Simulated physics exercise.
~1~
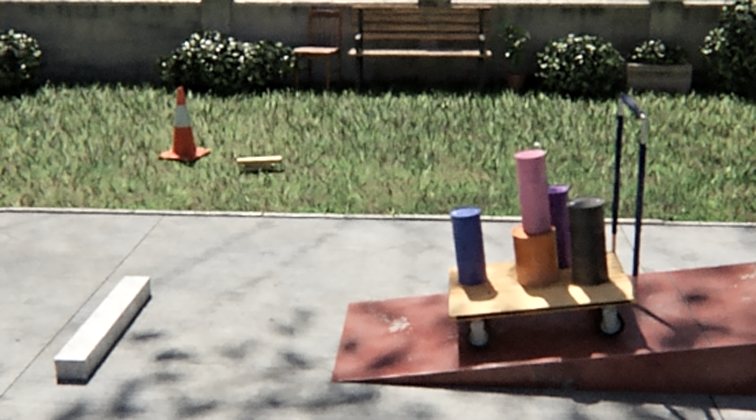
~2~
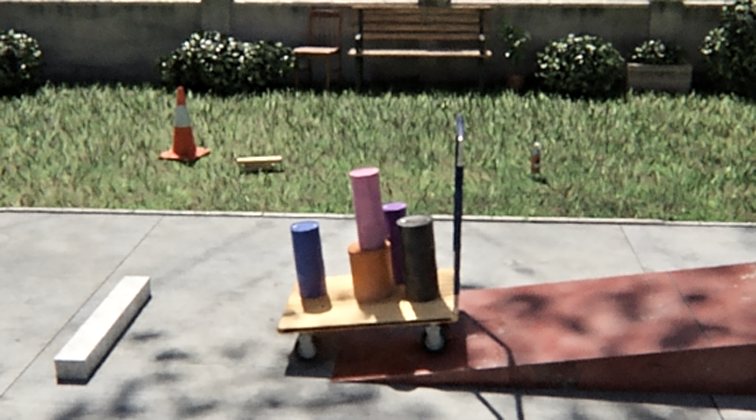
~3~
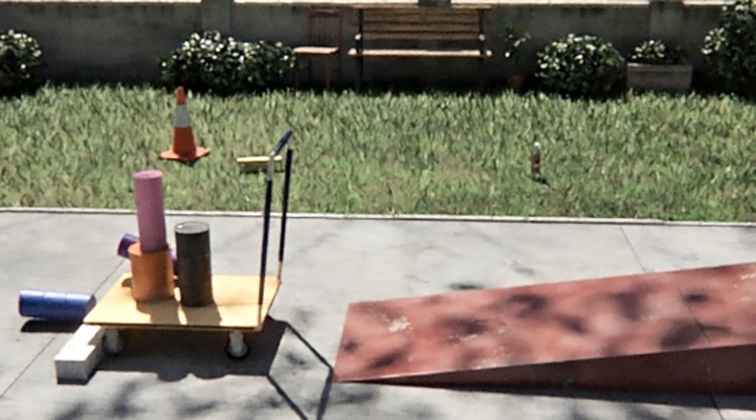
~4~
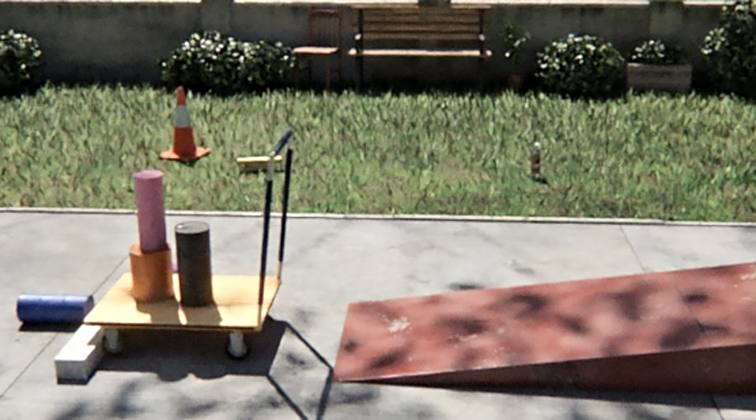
At first, a flat wooden trolley carrying five cylindrical objects rolls left down a red ramp, with a pink canister balanced on an orange pail among blue, purple and black canisters. It leaves the ramp and continues across the level paving with everything still upright. The trolley then reaches the white kerb and stops, and the blue canister ends up on its side on the ground beyond it. The purple canister tips over behind the orange pail and drops off the deck. At the end, the black canister stands upright on the halted trolley, and the pink one remains on the pail.
